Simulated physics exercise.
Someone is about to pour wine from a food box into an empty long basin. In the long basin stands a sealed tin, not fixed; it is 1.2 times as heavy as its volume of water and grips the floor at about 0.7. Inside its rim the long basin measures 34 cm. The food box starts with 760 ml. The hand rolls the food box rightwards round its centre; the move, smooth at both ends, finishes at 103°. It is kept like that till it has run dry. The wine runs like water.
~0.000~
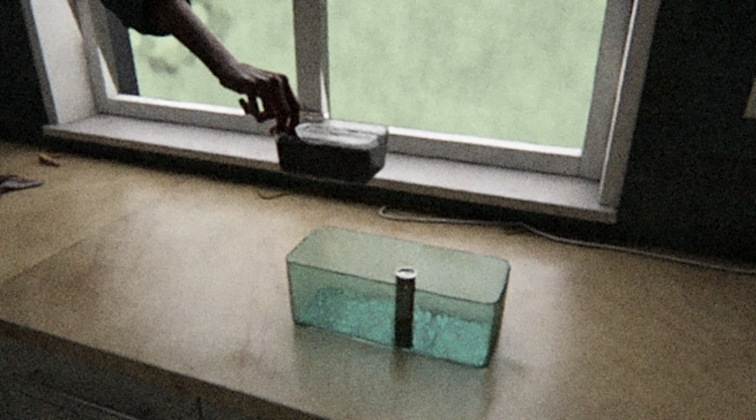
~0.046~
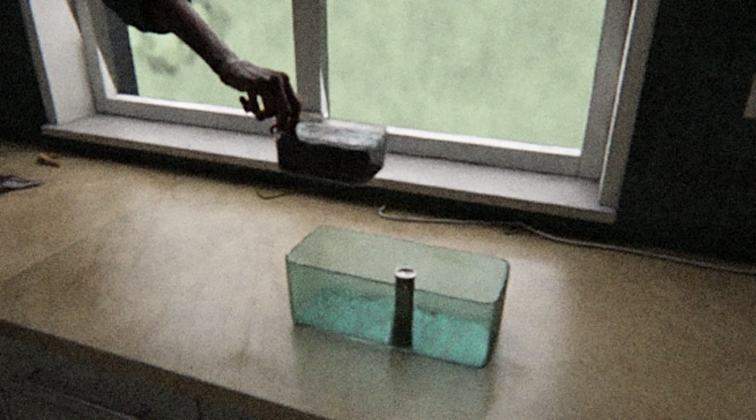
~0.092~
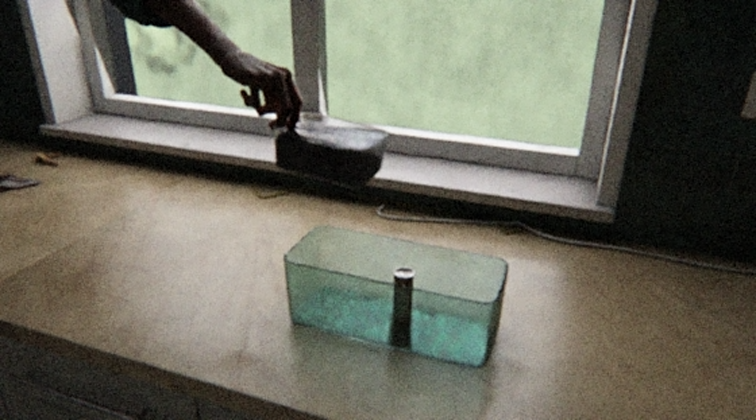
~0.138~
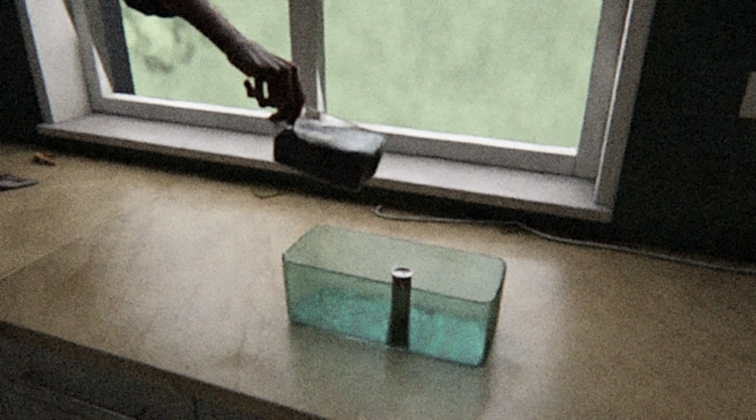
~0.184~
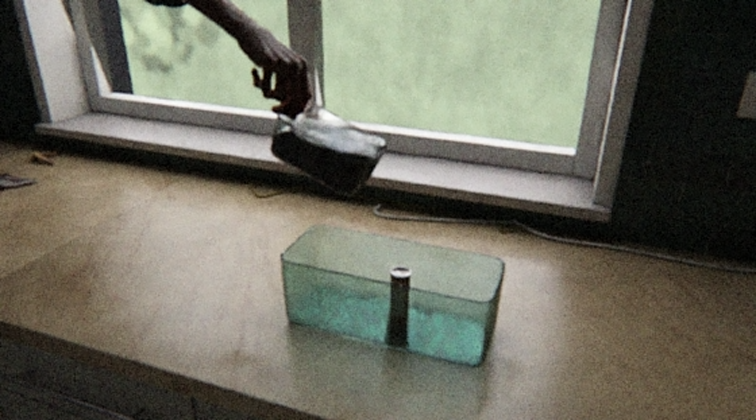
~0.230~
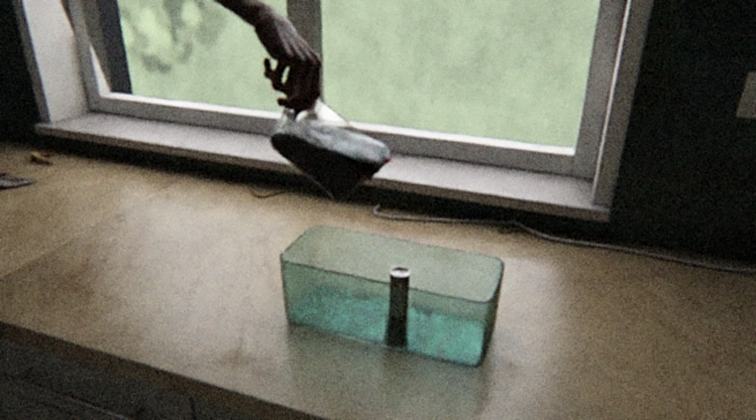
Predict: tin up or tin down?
It stays up.
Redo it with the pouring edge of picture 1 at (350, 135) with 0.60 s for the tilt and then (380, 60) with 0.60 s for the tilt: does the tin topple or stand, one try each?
First it goes over; then it remains upright.
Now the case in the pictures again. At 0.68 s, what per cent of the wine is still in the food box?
Near 1 in a hundred.
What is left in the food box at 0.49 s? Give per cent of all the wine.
About 12 per cent.
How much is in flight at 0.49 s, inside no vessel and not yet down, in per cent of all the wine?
Near 56 in a hundred.
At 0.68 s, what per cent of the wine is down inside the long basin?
Some 86 per cent.
Then, 0.49 s in, the tilt is 95° and 12 per cent is still to pour; the tin stands where it began.
Then, 0.68 s in, the tilt is 103° and 1 per cent is still to pour; the tin stands where it began.
Then, 0.88 s in, the tilt is 103° and 0 per cent is still to pour; the tin stands where it began.
Then, 1.10 s in, the tilt is 103° and 0 per cent is still to pour; the tin stands where it began.
Finally, the tin stands where it began.
